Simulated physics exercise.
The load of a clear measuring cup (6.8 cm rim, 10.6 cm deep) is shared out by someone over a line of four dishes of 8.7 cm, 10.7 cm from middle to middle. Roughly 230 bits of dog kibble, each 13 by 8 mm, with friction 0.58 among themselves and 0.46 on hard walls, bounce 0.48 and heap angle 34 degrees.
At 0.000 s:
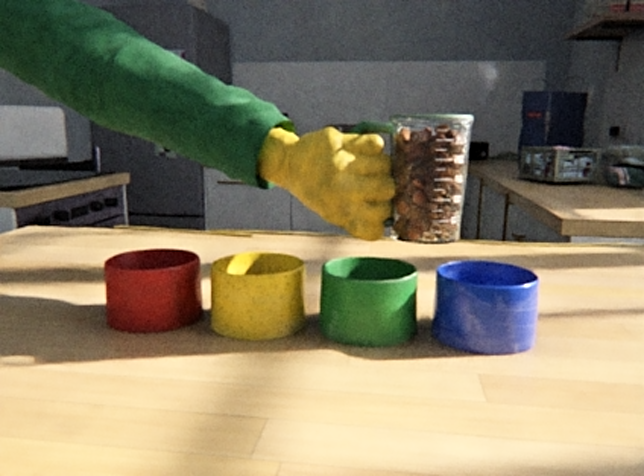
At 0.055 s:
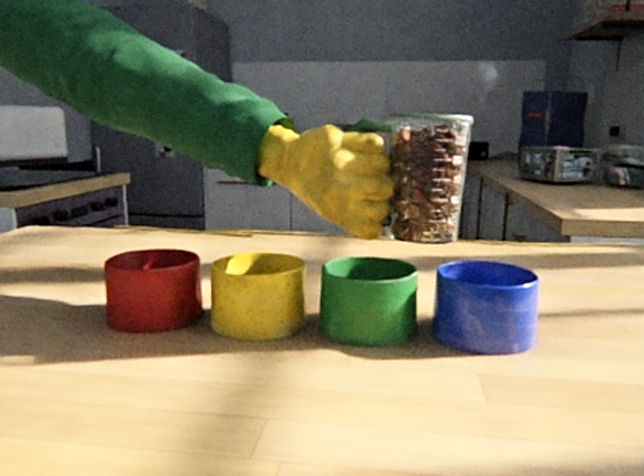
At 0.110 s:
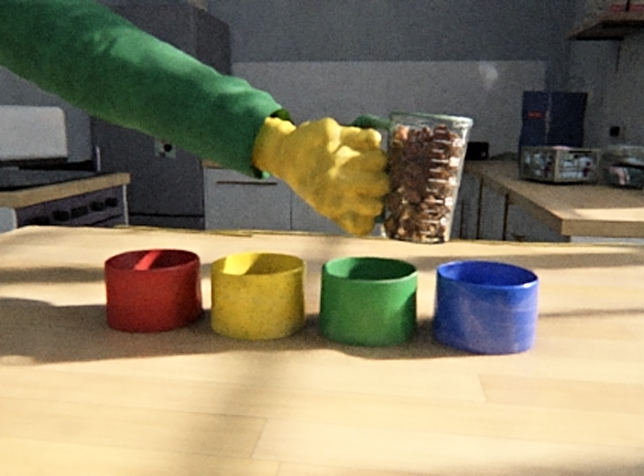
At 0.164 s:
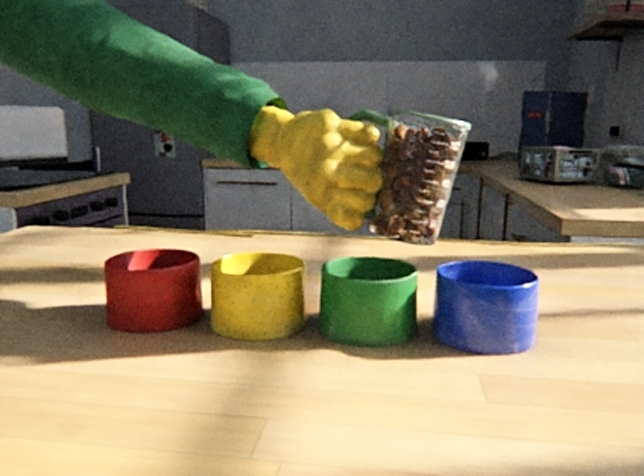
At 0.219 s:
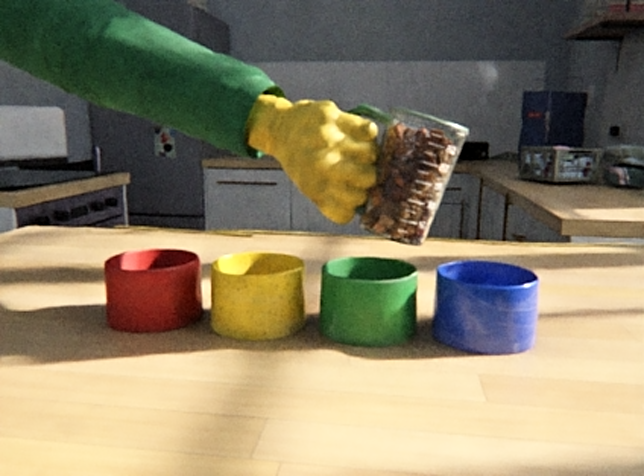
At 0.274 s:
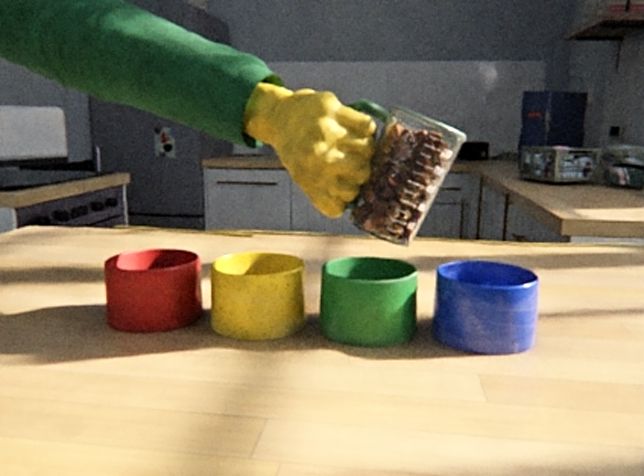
The clip opens on a yellow-gloved hand in a green sleeve holding a clear cup of brown pieces above a row of red, yellow, green and blue dishes on a wooden counter. The cup stays almost still, then leans steadily to the right as the hand drifts slightly left.
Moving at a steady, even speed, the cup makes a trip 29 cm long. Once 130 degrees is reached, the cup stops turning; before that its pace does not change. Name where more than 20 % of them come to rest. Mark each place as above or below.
Marks: Red below, blue below, green above, yellow below, counter above.
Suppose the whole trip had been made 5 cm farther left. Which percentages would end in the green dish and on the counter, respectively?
Green 10, counter 10.
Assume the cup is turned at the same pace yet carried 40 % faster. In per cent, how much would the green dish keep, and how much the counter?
Green: 10; counter: 10.
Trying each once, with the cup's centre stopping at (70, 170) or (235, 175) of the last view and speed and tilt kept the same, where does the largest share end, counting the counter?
Try 1 - green; try 2 - green.
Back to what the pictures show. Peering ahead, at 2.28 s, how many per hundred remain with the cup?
Roughly 0 percent.
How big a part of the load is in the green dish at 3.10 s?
About 60 per cent by then.
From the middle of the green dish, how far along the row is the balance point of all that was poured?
2 cm or so, leftwards.
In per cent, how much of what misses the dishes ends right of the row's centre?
The answer is some 60 per cent.
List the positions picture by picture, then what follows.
In the first frame, cup at (428, 178), tilt 0 degrees, lip at (470, 117), moved 0.0 cm; middle of the pieces at (426, 178); blue dish at (486, 274); green dish at (369, 269); yellow dish at (258, 264); red dish at (153, 259).
In the second frame, cup at (426, 178), tilt 1 degrees, lip at (470, 118), moved 0.1 cm; middle of the pieces at (424, 178).
In the third frame, cup at (422, 178), tilt 5 degrees, lip at (470, 121), moved 0.5 cm; middle of the pieces at (420, 177).
In the fourth frame, cup at (416, 178), tilt 11 degrees, lip at (468, 126), moved 1.1 cm; middle of the pieces at (414, 177).
In the fifth frame, cup at (409, 178), tilt 16 degrees, lip at (466, 131), moved 1.6 cm; middle of the pieces at (408, 177).
In the sixth frame, cup at (403, 178), tilt 22 degrees, lip at (464, 137), moved 2.2 cm; middle of the pieces at (402, 177); blue dish at (486, 274); green dish at (369, 269); yellow dish at (258, 264); red dish at (153, 259). Its pace works out near 100 degrees a second; the hand travels 10 cm a second.
After 1.48 s, tilt 130 degrees; cup holds 25 %, green 50 %.
After 2.28 s, tilt 130 degrees; cup holds 0 %, green 60 %, yellow 5 %.
Then, at 3.10 s, tilt 130 degrees; cup holds 0 %, green 60 %, yellow 5 %.
In the end, at 3.4 s, red 0 %, blue 0 %, green 60 %, yellow 5 %, counter 35 %.
